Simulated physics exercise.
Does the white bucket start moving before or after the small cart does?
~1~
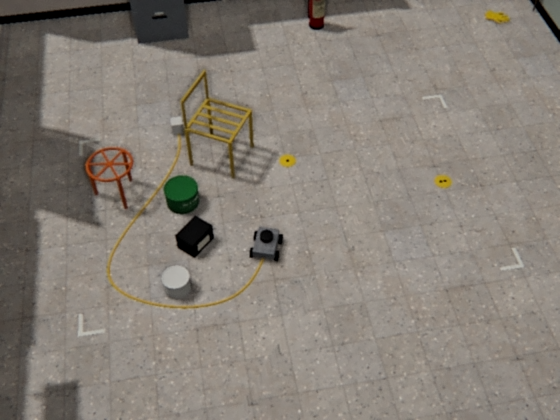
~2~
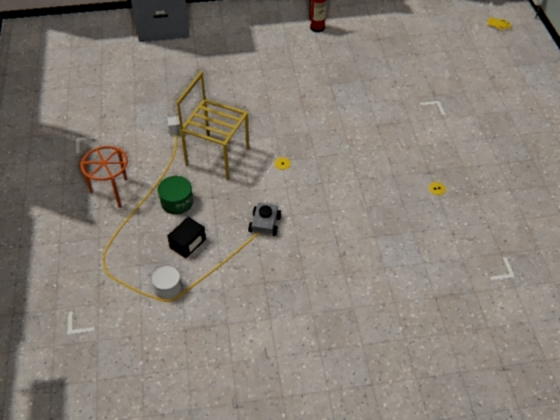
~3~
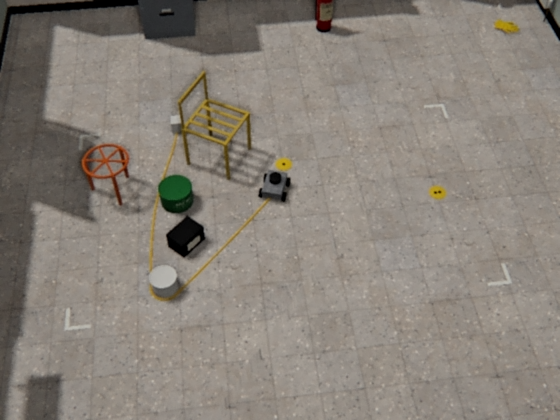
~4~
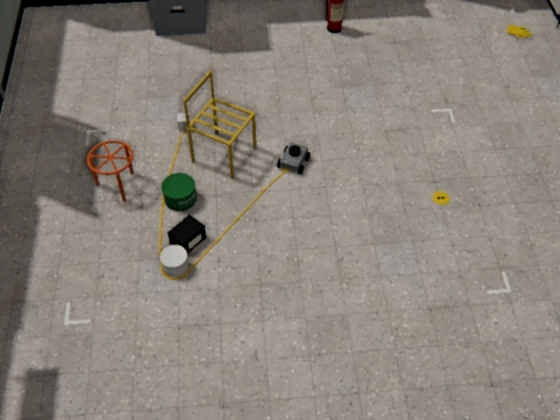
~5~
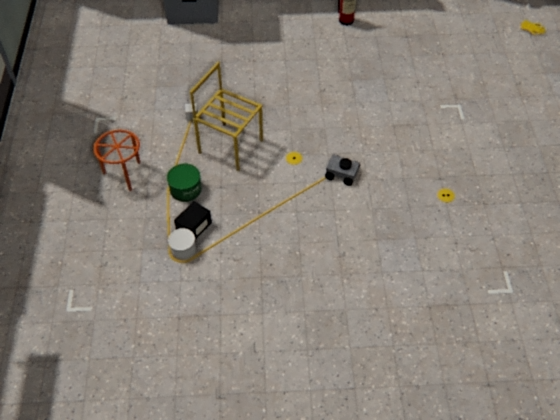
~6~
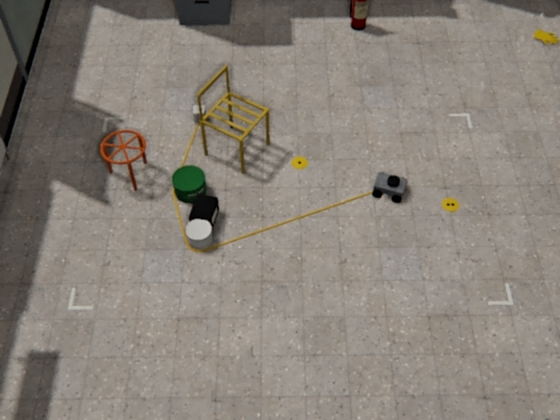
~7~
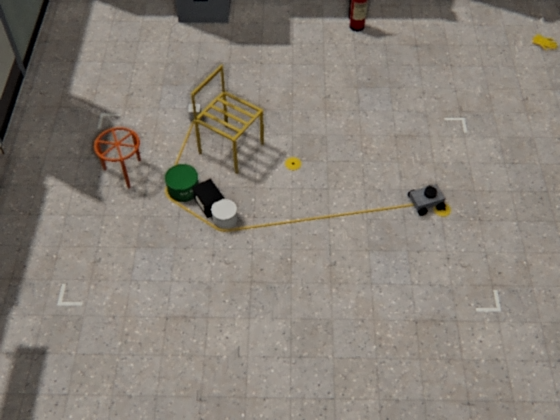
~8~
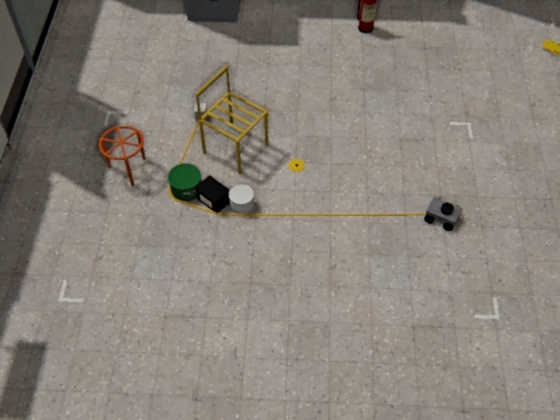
The white bucket starts moving after the small cart. The cart is already driving and drawing the lead in before the bucket begins to slide.
